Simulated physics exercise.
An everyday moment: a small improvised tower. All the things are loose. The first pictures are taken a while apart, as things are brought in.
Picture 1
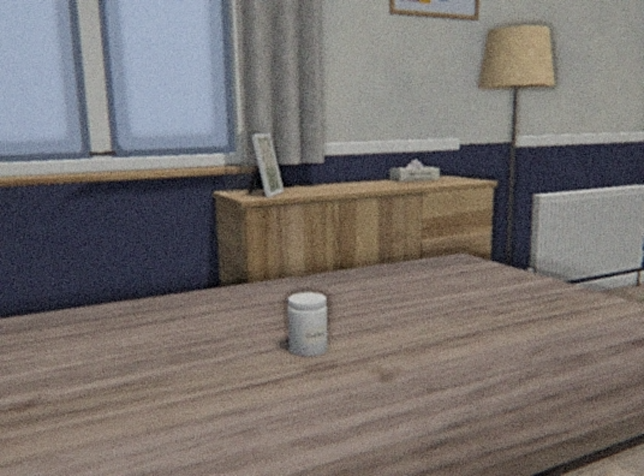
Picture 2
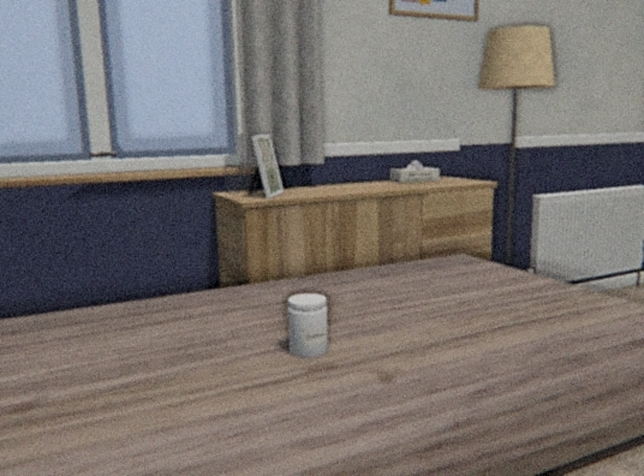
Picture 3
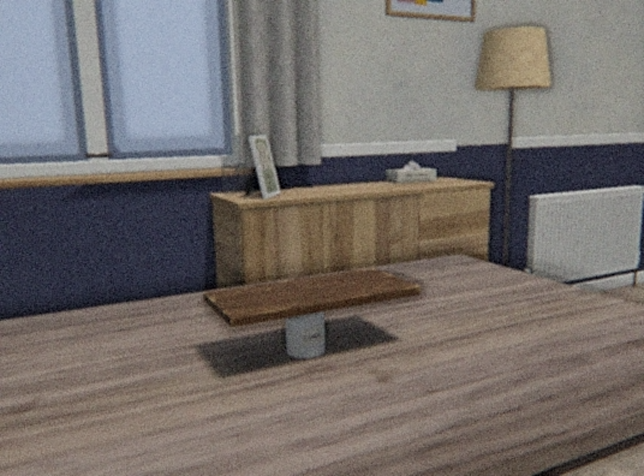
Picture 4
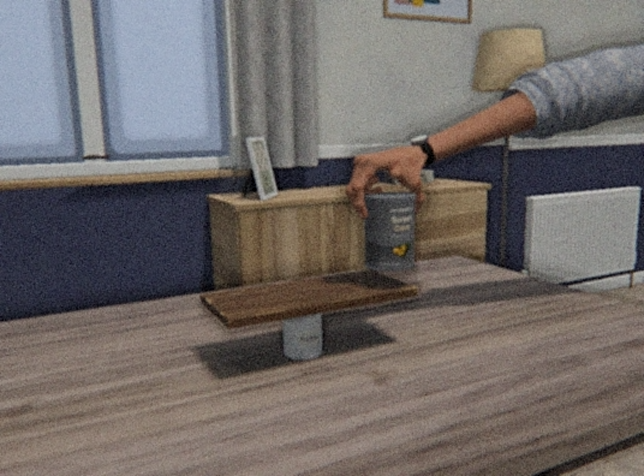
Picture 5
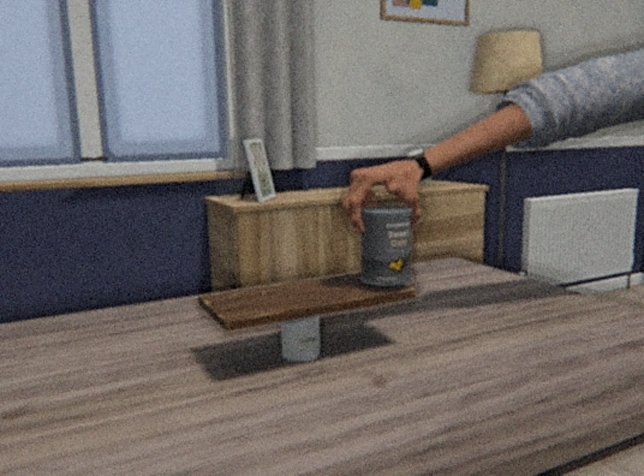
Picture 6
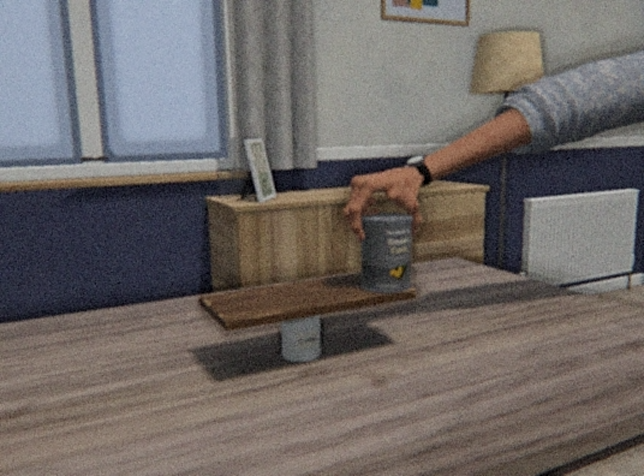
A hand lowered a grey tin onto the right end of a wooden board and kept hold of it, after the board had appeared on top of a small white jar on the table.
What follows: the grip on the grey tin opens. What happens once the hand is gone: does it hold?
Outcome: The stack comes apart.
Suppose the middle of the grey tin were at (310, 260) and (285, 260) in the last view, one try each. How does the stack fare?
First, it keeps its balance; second, it keeps its balance.
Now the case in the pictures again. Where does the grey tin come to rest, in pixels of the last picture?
At about (511, 318).
Then, 0.40 s on from there, grey tin now fallen; brown board turned 34° from how it was put.
Then, 0.70 s on from there, brown board turned 25° from how it was put.
In the end, fallen, grey tin; moved from the start, brown board; white jar unmoved. At the end, from the last picture's camera, grey tin near (511, 319). The stack gives way.
